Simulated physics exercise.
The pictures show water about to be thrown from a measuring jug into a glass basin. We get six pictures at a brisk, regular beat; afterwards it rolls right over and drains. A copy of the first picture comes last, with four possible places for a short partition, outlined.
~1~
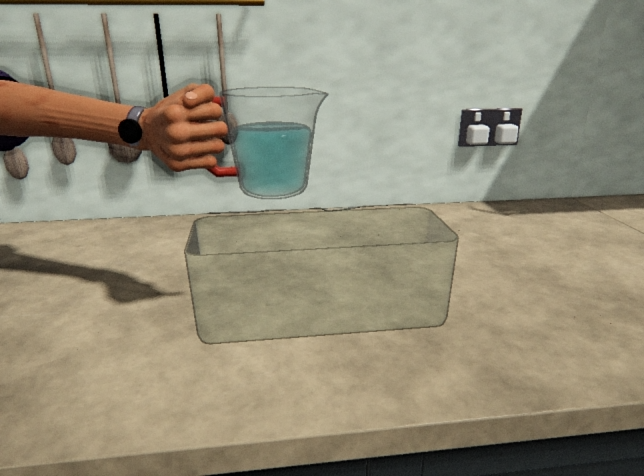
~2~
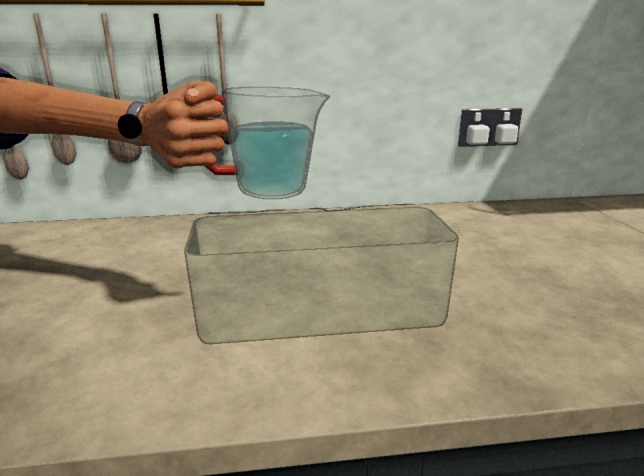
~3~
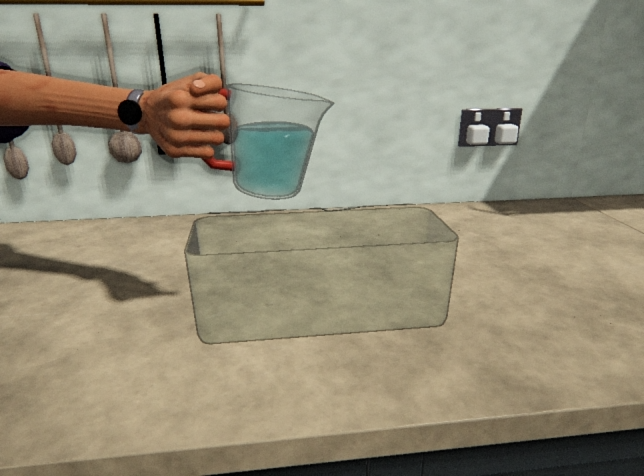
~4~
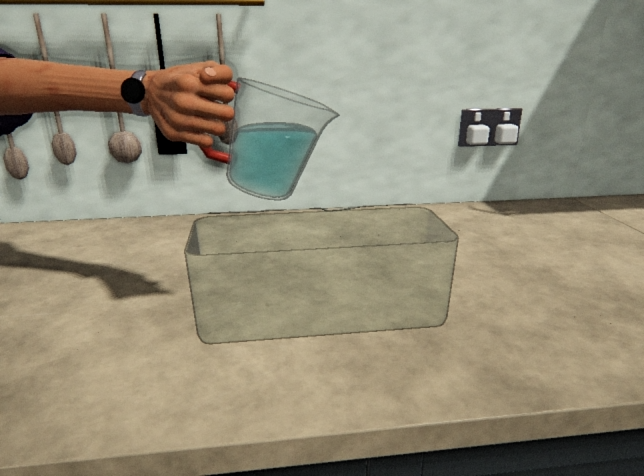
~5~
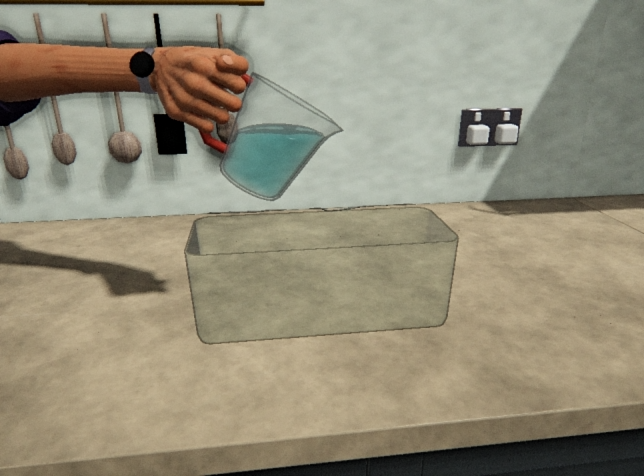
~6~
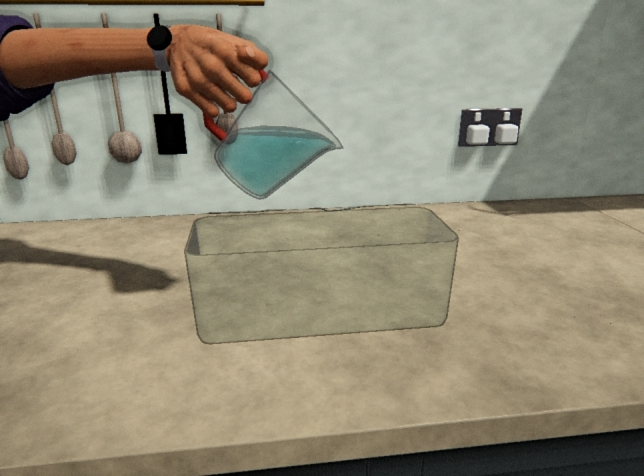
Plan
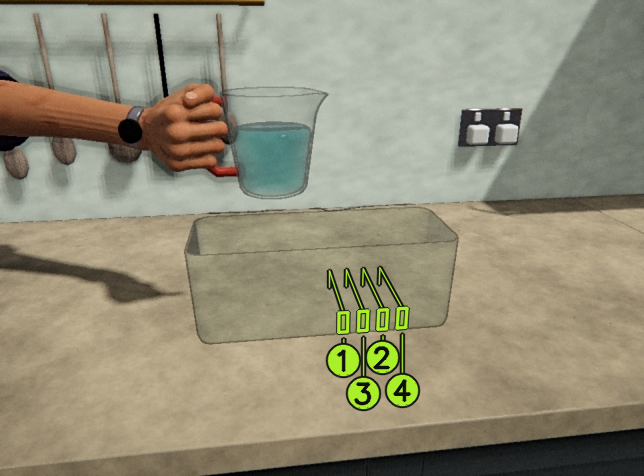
A hand wearing a dark watch held a clear jug of blue liquid above an empty glass basin on a counter, then steadily tilted it to the right, the liquid shifting toward the lip.
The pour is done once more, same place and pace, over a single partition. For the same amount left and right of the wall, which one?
2 beats the others.
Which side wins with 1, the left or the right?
The right one.
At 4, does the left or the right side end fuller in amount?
The left one.
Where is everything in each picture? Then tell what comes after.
The first frame shows upright, lip at (326, 93); basin from (198, 340) to (446, 322); nothing has left yet.
The second frame shows tipped about 2°, lip at (328, 96); nothing has left yet.
The third frame shows tipped about 9°, lip at (333, 102); nothing has left yet.
The fourth frame shows tipped about 18°, lip at (338, 114); nothing has left yet.
The fifth frame shows tipped about 31°, lip at (342, 129); nothing has left yet.
The sixth frame shows tipped about 45°, lip at (342, 146); nothing has left yet.
On the marked copy, 1 at (343, 338); 2 at (383, 335); 3 at (363, 337); 4 at (402, 334).
With 1, about 10 % ends left of the wall and 89 % right of it.
With 2, about 45 % ends left of the wall and 54 % right of it.
With 3, about 11 % ends left of the wall and 88 % right of it.
With 4, about 93 % ends left of the wall and 5 % right of it.
